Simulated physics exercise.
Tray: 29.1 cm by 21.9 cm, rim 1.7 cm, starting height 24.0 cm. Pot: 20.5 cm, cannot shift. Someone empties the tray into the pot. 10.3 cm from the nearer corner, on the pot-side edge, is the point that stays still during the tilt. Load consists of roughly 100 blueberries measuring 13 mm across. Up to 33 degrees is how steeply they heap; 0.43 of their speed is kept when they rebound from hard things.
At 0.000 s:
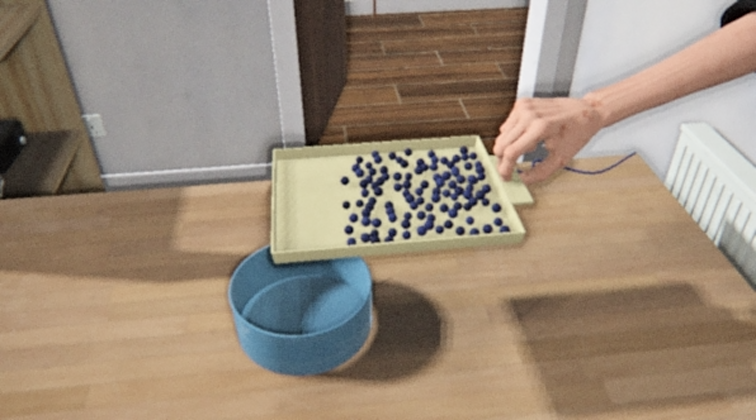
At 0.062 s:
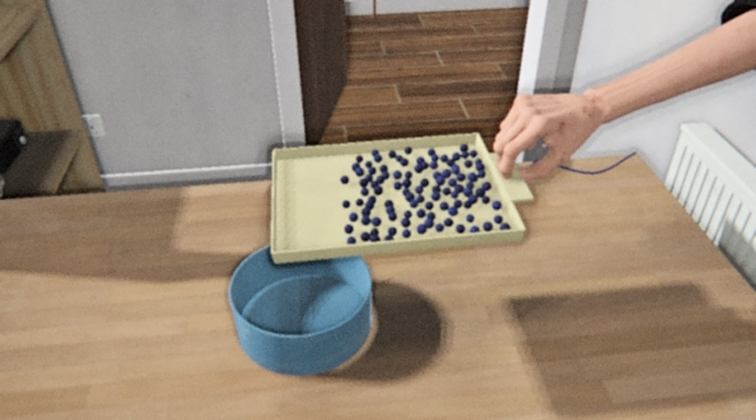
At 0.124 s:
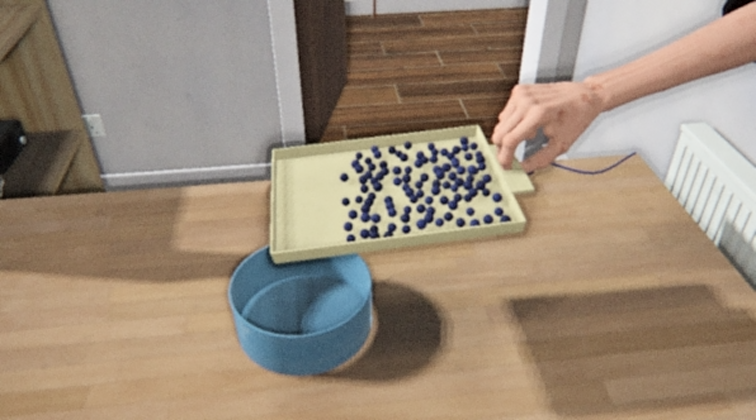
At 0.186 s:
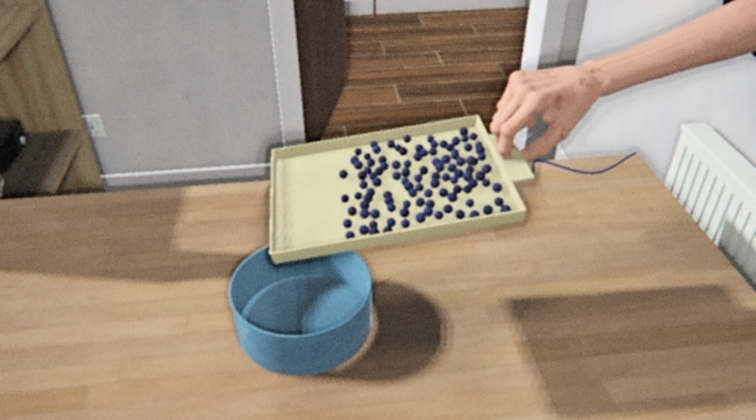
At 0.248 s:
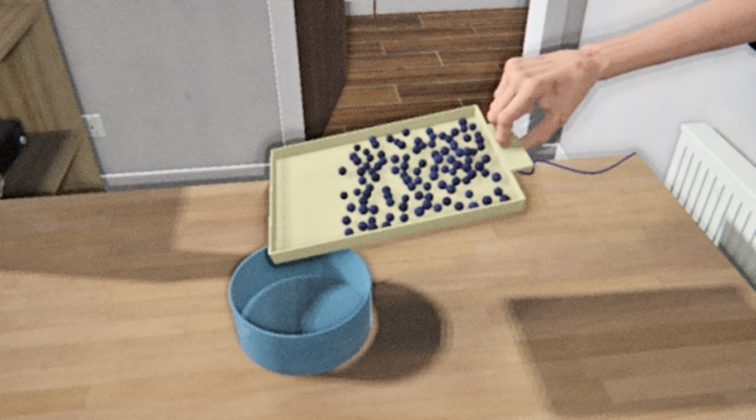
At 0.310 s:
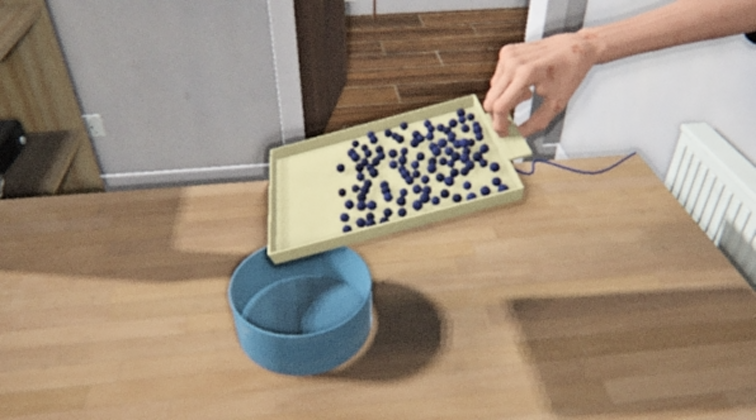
A pale yellow tray of dark blue berries, held by a hand reaching in from the right, tilts gradually as its handle end rises and its left end stays low above a round blue pot. The steady view looks down on a wooden table in a room with grey walls, a doorway onto brown flooring and a white radiator at right. The berries stay spread over the tray's middle and right, barely shifting.
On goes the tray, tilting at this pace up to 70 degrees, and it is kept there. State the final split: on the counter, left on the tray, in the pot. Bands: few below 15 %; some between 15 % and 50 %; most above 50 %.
Counter: Few; tray: Most; pot: Few.
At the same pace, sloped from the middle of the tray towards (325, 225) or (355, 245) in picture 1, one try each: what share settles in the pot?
I'd put it at roughly 0 per cent for the first tilt and roughly 0 per cent for the second.
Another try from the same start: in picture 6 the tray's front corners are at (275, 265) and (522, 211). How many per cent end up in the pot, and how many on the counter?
Pot 0; counter 10.
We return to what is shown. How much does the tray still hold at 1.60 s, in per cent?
About 90%.
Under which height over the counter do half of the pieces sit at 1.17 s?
Some 28 cm.
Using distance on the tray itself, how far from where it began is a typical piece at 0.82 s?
By then it sits near 15 cm from where it began.
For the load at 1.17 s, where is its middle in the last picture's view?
By then the middle of the load sits around (282, 192).
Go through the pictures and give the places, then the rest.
The first picture shows tray tilt 0 degrees, front corners at (274, 251) and (522, 231); middle of the pieces at (419, 192); pot at (301, 283).
The second picture shows tray tilt 1 degrees, front corners at (274, 251) and (523, 228); middle of the pieces at (419, 190).
The third picture shows tray tilt 3 degrees, front corners at (273, 252) and (523, 220), lowest corner left front; middle of the pieces at (419, 185).
The fourth picture shows tray tilt 7 degrees, front corners at (272, 252) and (523, 209), lowest corner left front; middle of the pieces at (418, 178).
The fifth picture shows tray tilt 10 degrees, front corners at (271, 252) and (522, 198), lowest corner left front; middle of the pieces at (417, 172).
The sixth picture shows tray tilt 13 degrees, front corners at (271, 252) and (520, 187), lowest corner left front; middle of the pieces at (415, 165); pot at (301, 283). The tray's pace is about 55 degrees a second.
Then, at 0.82 s, tilt 40 degrees; the tray holds 100 %, the pot 0 %.
After 1.17 s, tilt 58 degrees; the tray holds 95 %, the pot 0 %.
After 1.60 s, tilt 70 degrees; the tray holds 90 %, the pot 5 %.
By 2.3 s all is still; counter 5 %, tray 90 %, pot 5 %.
